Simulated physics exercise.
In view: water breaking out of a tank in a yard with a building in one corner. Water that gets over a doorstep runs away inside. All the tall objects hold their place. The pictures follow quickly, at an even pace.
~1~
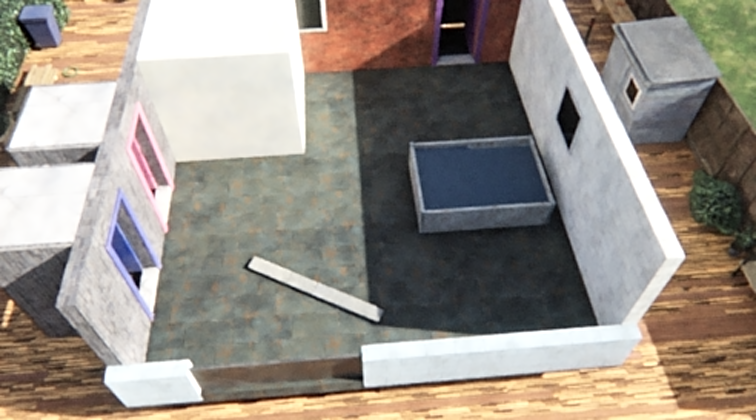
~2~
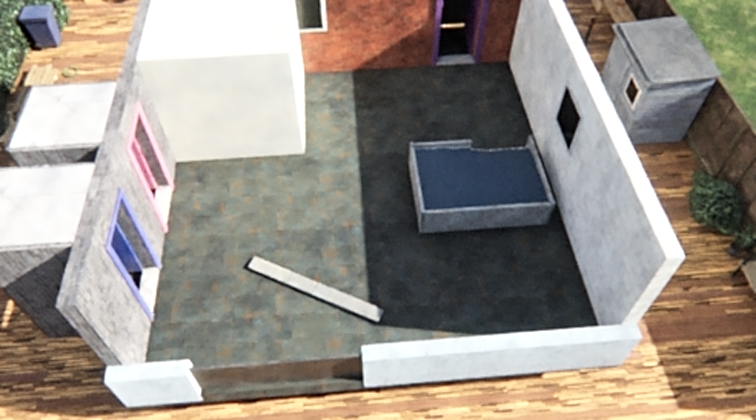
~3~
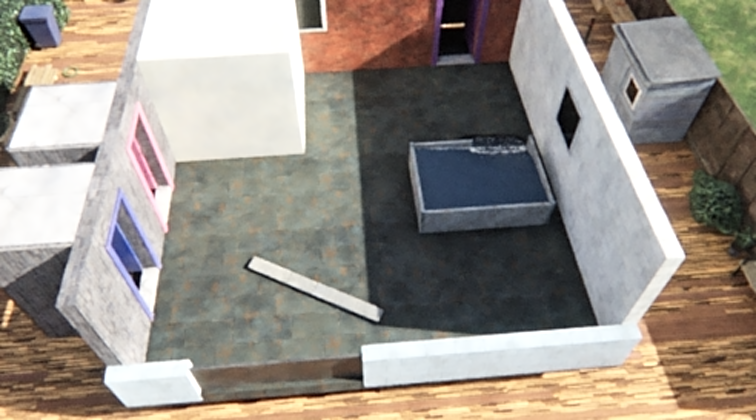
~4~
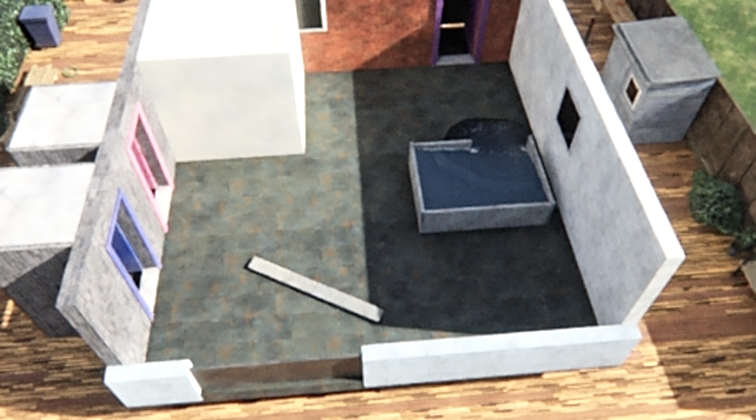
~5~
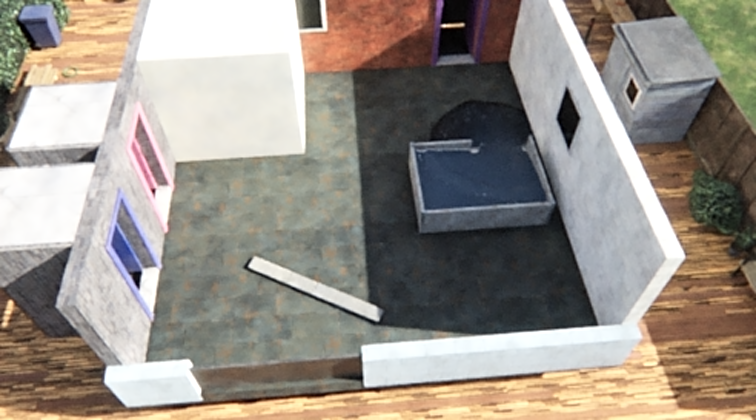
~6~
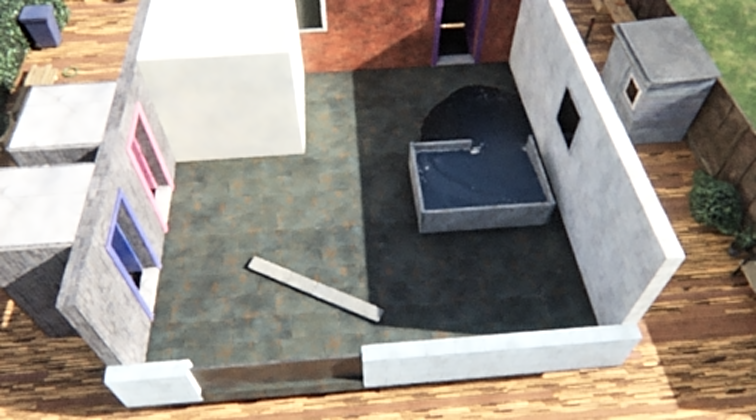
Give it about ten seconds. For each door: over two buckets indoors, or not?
The purple door lets in a lot; the pink door admits no more than that; the blue door admits no more than that.
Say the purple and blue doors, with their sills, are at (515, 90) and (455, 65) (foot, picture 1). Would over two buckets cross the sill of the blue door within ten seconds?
Then: The blue door is over.
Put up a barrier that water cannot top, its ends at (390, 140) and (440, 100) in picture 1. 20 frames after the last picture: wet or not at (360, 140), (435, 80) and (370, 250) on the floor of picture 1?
In turn: Clear, awash, clear.
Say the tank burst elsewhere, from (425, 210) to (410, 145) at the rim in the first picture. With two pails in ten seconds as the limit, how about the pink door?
Pink door lets more in.
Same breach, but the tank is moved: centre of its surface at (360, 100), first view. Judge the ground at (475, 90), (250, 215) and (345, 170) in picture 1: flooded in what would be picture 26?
One after the other: Under water, no water, dry.
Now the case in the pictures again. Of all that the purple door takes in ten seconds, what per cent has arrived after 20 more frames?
About 65 per cent.
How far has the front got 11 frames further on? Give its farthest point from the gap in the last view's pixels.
At about (359, 70).
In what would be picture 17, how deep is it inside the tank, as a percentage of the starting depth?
Some 56 per cent.
A moment on, water covers 15 % of the floor; the purple door under two buckets in, the pink door not reached, the blue door not reached.
Next, water covers 20 % of the floor; the purple door over two buckets in, the pink door not reached, the blue door not reached.
Then, water covers 25 % of the floor; the purple door far over two buckets in, the pink door not reached, the blue door not reached.
Later, water covers 40 % of the floor; the purple door far over two buckets in, the pink door not reached, the blue door not reached.
In the end, water covers 65 % of the floor; the purple door far over two buckets in, the pink door not reached, the blue door wet at the sill, nothing in.
